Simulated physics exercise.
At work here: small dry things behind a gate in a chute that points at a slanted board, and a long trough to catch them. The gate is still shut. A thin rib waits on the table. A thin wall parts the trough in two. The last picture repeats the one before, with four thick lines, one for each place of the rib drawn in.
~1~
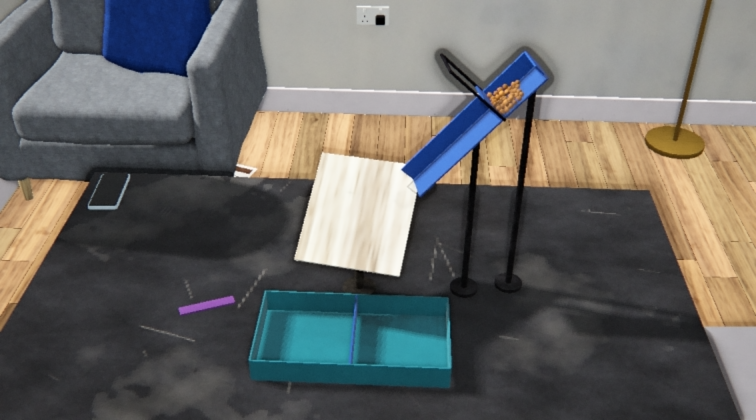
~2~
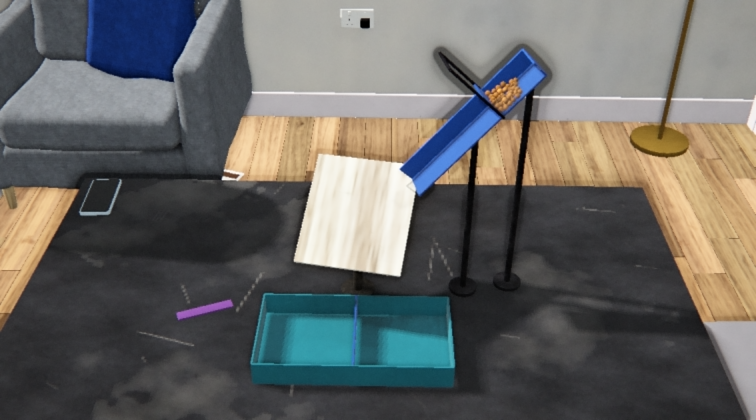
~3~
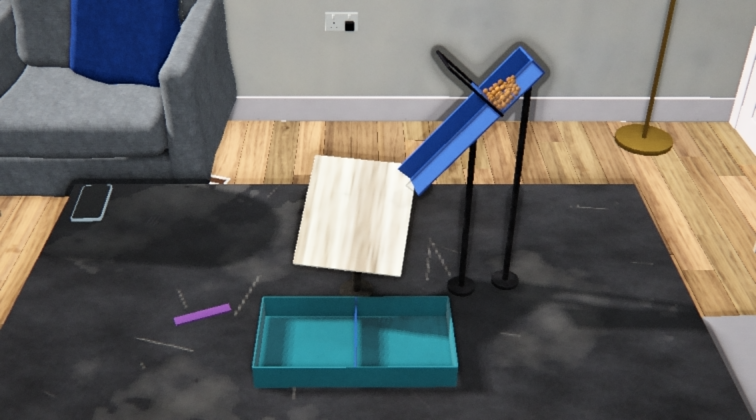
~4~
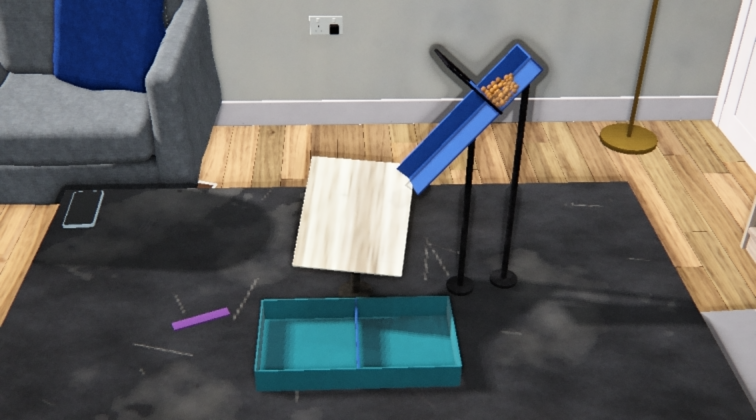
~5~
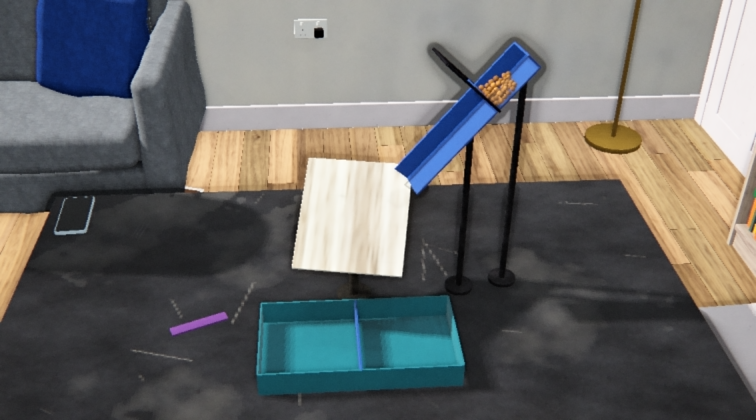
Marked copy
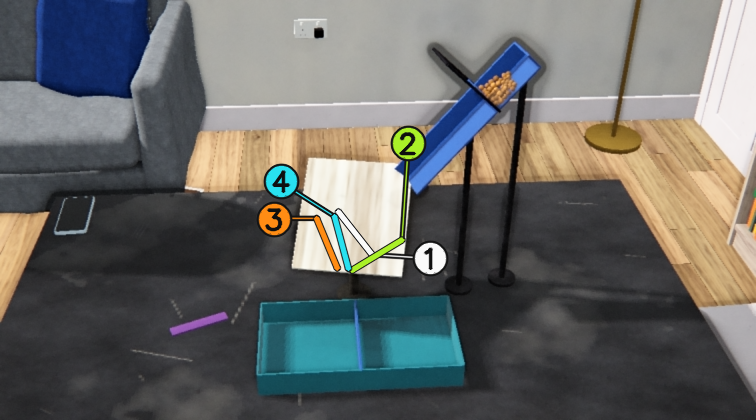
In a living room, the view shifts slightly around chickpeas resting behind a chute's gate.
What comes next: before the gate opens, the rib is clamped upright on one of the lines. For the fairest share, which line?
4 is best.
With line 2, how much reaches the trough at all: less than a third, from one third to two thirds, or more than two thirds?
It is more than two thirds.
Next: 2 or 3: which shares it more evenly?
That is line 3.
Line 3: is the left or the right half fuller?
More lands on the left.
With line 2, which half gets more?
More lands on the left.
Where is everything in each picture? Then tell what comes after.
Load behind the gate at (502, 100), roasted chickpeas; lip of the chute at (417, 188), sloping fairly steeply, in the first frame.
Middle of the board at (358, 213), tilted fairly steeply; middle of its low edge at (346, 268); of its high edge at (369, 160), in the second frame.
Front corners of the trough at (253, 367) and (457, 367); front end of its middle wall at (355, 367); gate still shut at (479, 92), in the third frame.
Middle of the load at (497, 93); lip at (413, 187), in the fourth frame.
Middle of the load at (495, 91); lip at (412, 187), in the fifth frame.
On the marked copy, line 1 from (338, 211) to (372, 254); line 2 from (402, 240) to (351, 270); line 3 from (316, 218) to (337, 268); line 4 from (334, 216) to (348, 268).
If 1 is chosen, of what is caught, a small part in the left half, nearly all in the right.
If 2 is chosen, of what is caught, all in the left half, none in the right.
If 3 is chosen, of what is caught, most in the left half, about a quarter in the right.
If 4 is chosen, of what is caught, about half in the left half, about half in the right.
